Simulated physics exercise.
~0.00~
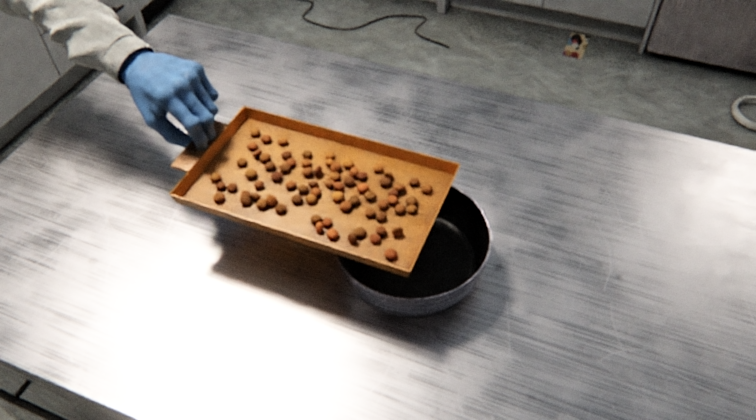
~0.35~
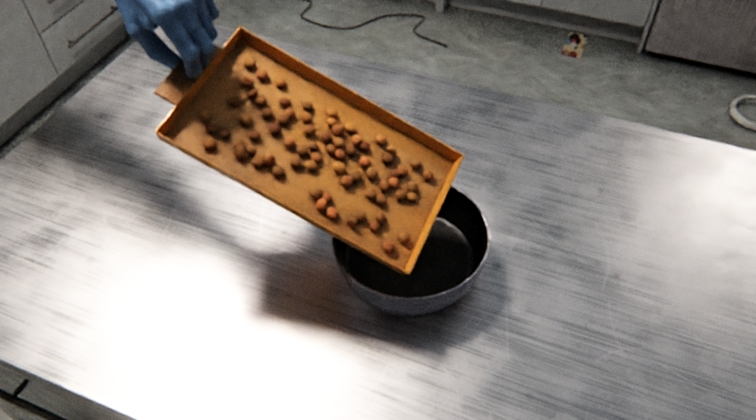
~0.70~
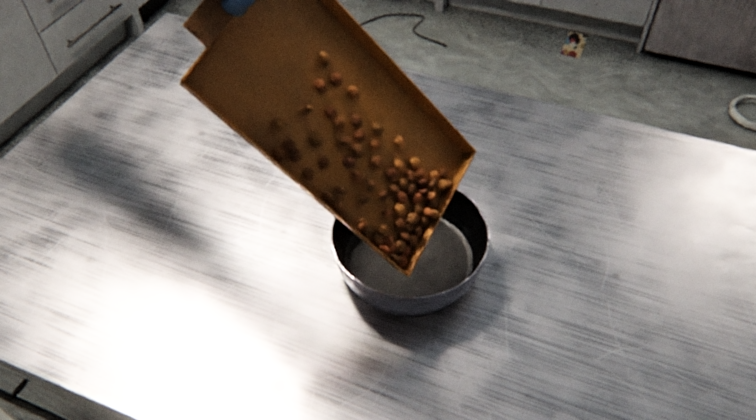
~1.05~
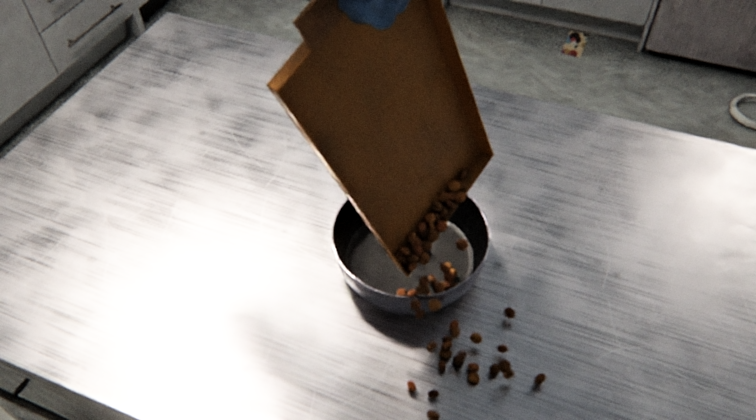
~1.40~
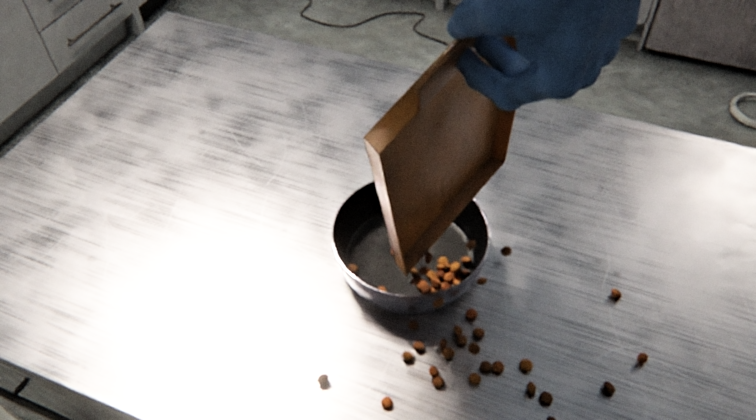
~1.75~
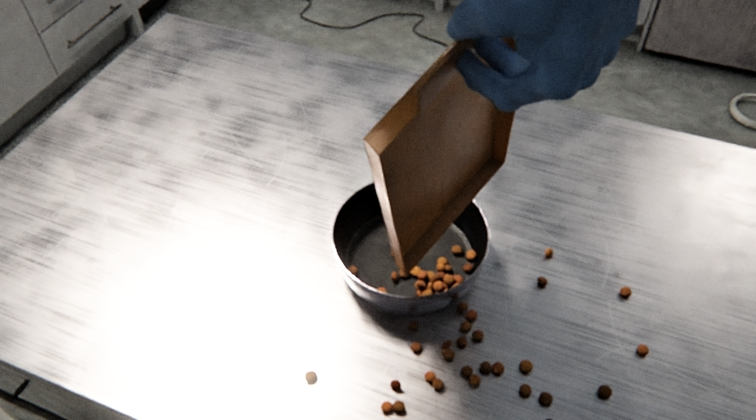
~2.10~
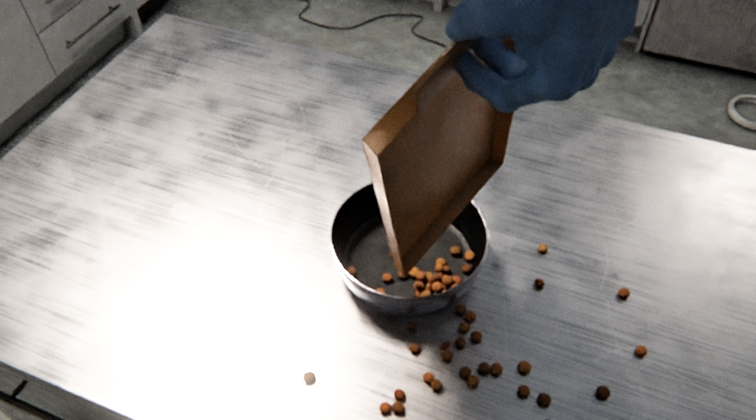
A blue-gloved hand steadily tipped a tray of brown cat kibble over a dark round pan on a metal table, sending pieces sliding off the lower end; some landed in the pan, but many scattered across the tabletop and lay still.
